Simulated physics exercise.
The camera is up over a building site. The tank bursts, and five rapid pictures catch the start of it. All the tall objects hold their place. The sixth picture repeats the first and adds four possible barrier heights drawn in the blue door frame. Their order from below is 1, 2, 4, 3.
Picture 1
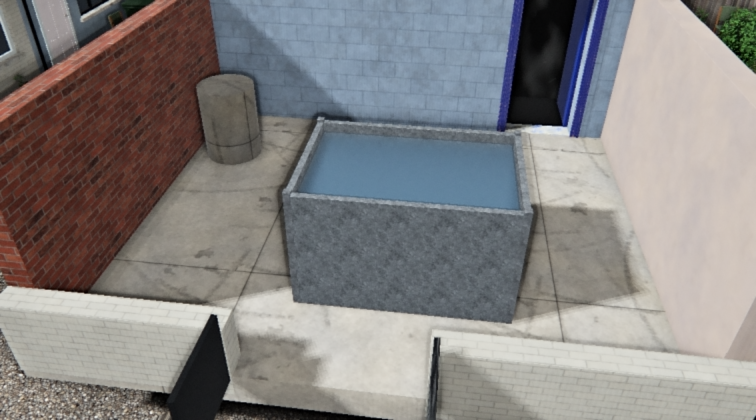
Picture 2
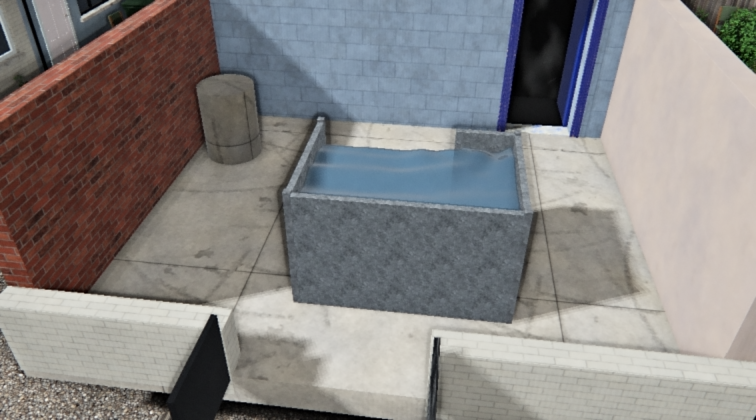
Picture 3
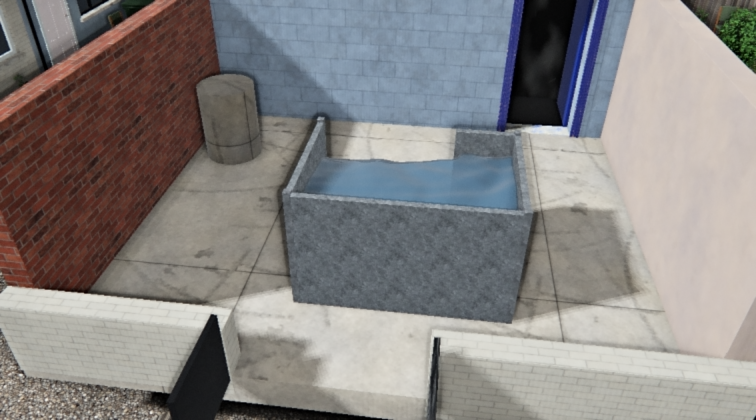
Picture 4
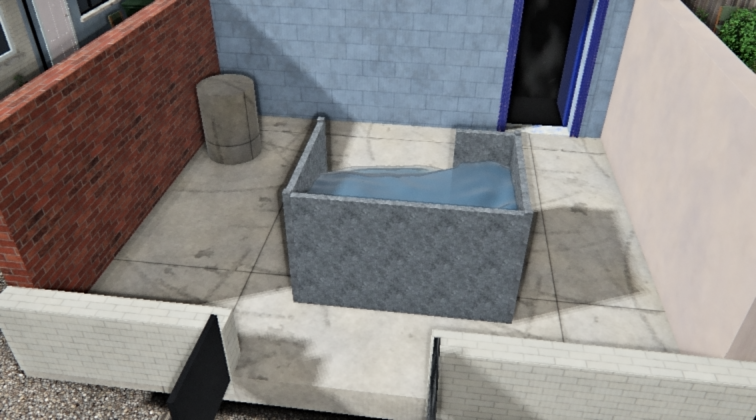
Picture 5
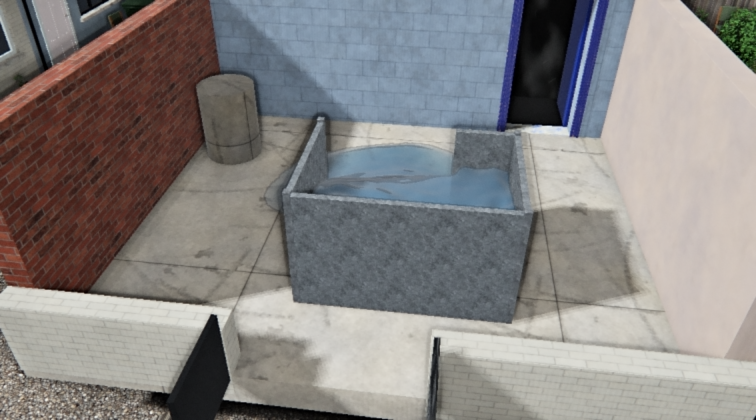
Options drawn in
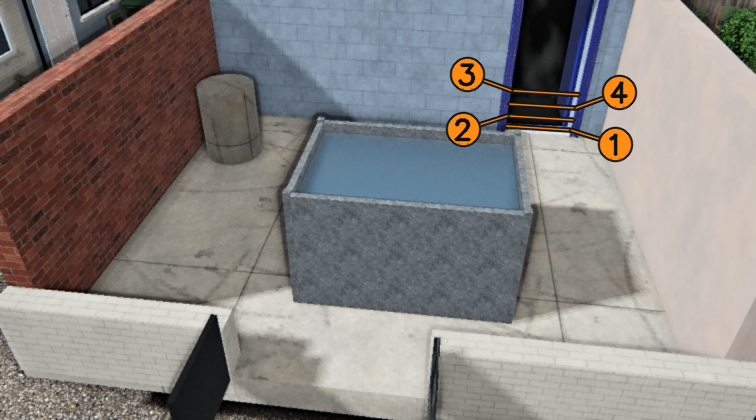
In a walled concrete yard with a blue doorway, a grey stone tank sits full of still water. Most of its back wall disappears, and the water inside sinks and ripples unevenly. Water then shows beyond the opening, spreading in a thin, rounded sheet over the paving behind the tank.
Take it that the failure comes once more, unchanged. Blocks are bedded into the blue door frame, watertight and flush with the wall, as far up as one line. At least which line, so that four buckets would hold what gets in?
The answer is mark 2.
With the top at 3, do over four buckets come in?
No, not at all.
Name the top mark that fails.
1 it is.
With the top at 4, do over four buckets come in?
No.
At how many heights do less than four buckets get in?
Three.
On the marked copy, 1 at (538, 128); 2 at (540, 117); 3 at (544, 92); 4 at (542, 106); from the bottom up 1, 2, 4, 3.
For mark 1, about 12 bucketfuls get in.
For mark 2, a splash gets over, under a bucket.
For mark 3, nothing gets over.
For mark 4, nothing gets over.
